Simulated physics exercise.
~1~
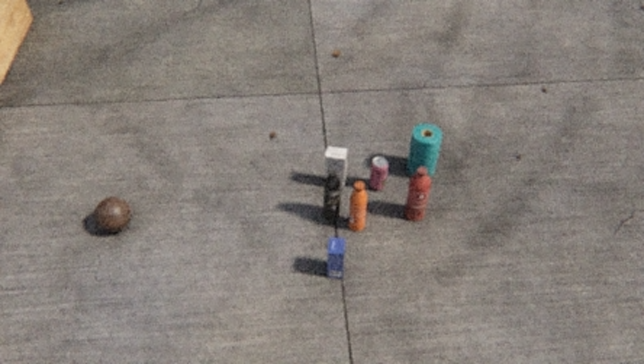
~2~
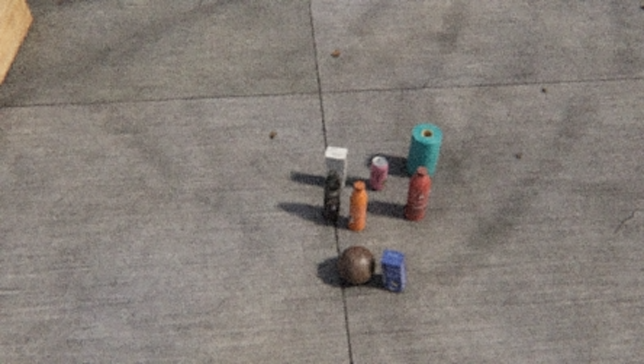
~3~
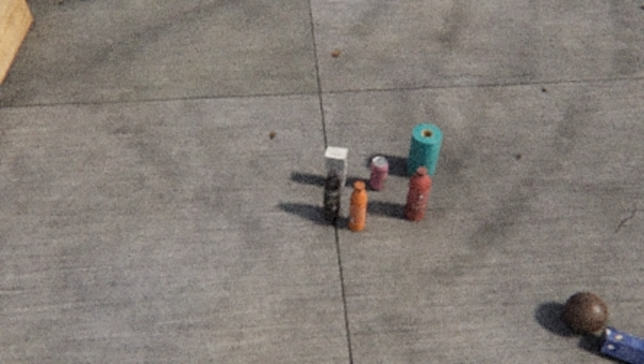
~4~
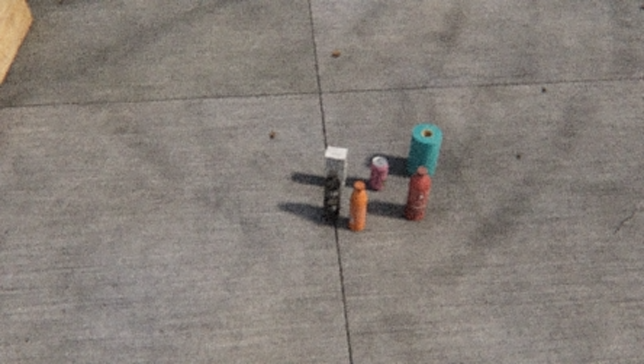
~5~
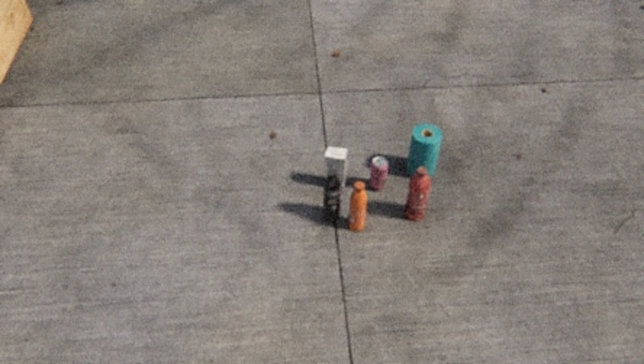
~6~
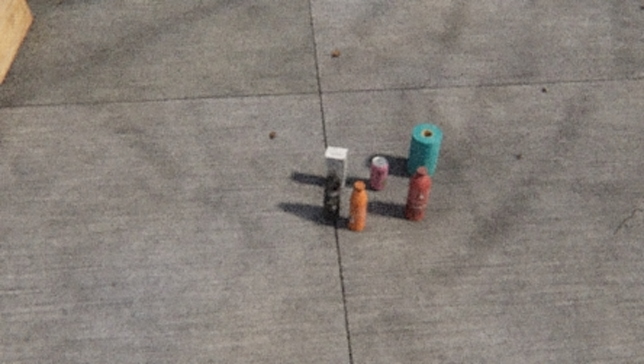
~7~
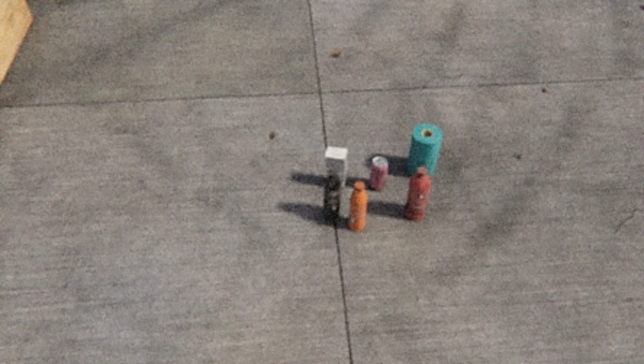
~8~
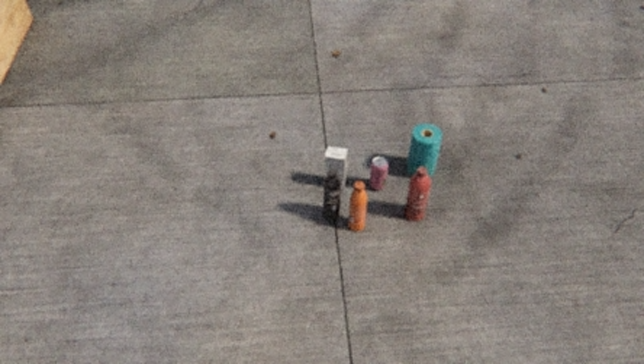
Turquoise roll and five other objects staying upright on concrete as a brown ball rolls right, knocking a blue carton out of view.
